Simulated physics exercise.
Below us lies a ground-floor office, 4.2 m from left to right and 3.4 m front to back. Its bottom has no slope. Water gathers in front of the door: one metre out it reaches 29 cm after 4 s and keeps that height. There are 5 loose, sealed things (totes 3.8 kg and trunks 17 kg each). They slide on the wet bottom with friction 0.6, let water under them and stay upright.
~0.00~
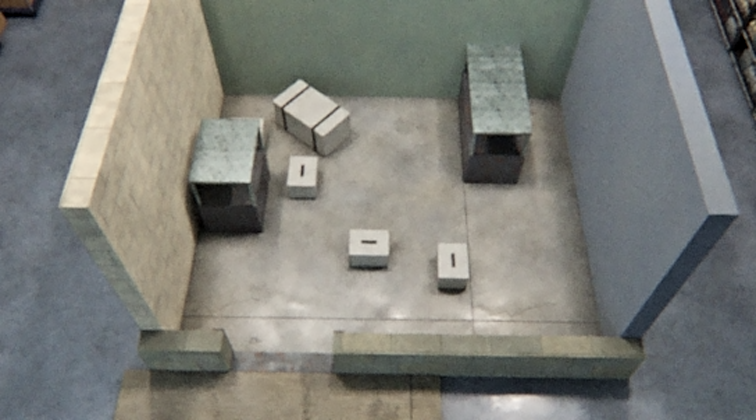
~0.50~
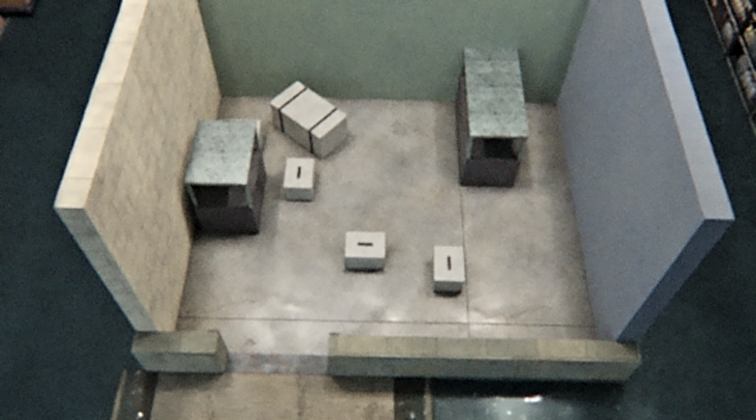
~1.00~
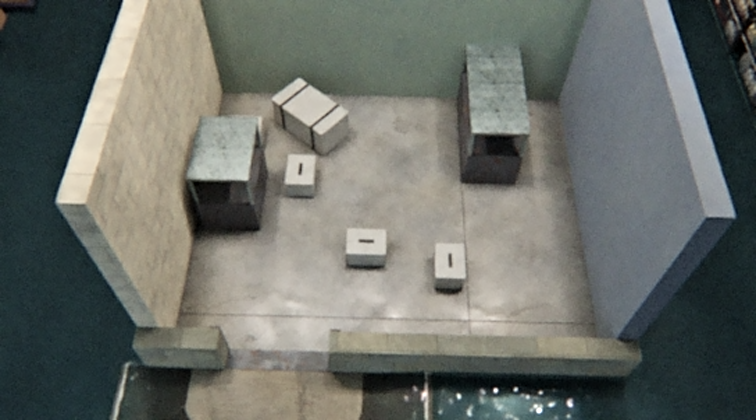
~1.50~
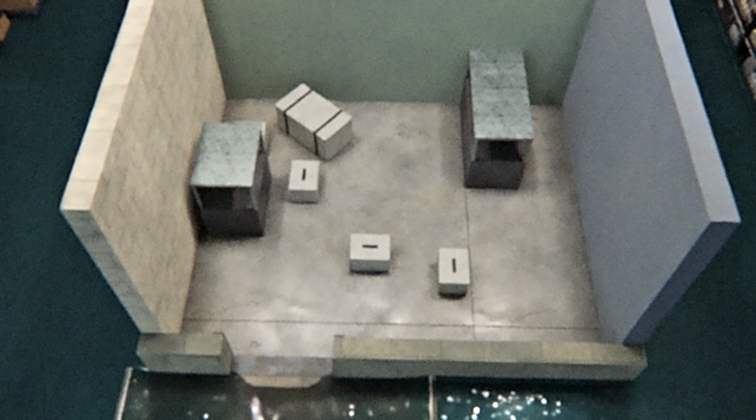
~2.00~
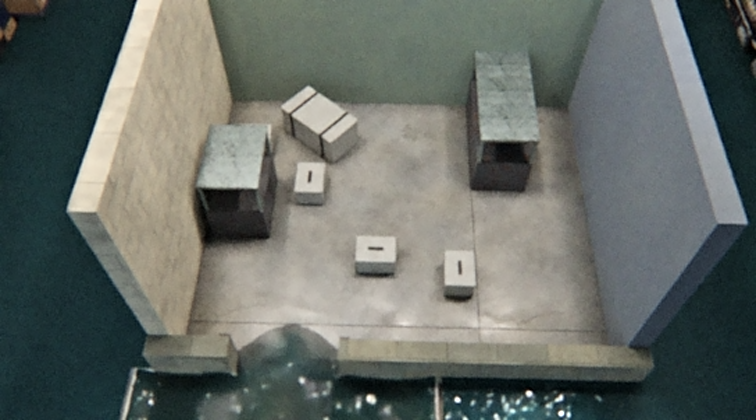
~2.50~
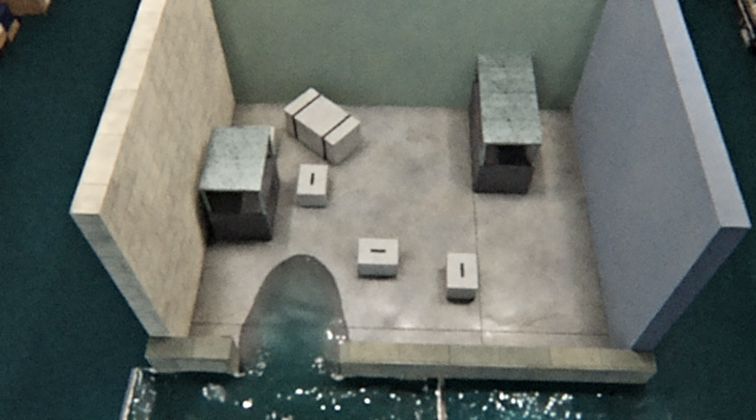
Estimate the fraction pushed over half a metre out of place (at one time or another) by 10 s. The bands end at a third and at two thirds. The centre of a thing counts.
It is two thirds or more.
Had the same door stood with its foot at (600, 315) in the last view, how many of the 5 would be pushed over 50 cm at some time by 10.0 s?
Then 5.
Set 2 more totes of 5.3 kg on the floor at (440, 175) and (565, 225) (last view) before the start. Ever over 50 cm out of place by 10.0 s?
In that order: More, less.
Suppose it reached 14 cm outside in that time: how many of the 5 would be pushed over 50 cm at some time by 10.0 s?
Then 3.
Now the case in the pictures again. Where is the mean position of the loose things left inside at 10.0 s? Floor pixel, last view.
Around (384, 205).
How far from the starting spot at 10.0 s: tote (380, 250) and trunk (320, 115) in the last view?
In turn: 200 cm, 50 cm.
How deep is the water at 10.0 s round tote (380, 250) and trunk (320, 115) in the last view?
Roughly 12 and 19 cm.
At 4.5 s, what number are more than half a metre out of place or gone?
I count 1.
After 3.5 s 0 of 5 are over 50 cm from their spots; 0 afloat.
After 4.5 s 1 of 5 are over 50 cm from their spots; 1 afloat.
After 7.0 s 2 of 5 are over 50 cm from their spots; 4 afloat.
After 10.0 s 5 of 5 are over 50 cm from their spots, and 5 have been at some point; 5 afloat.
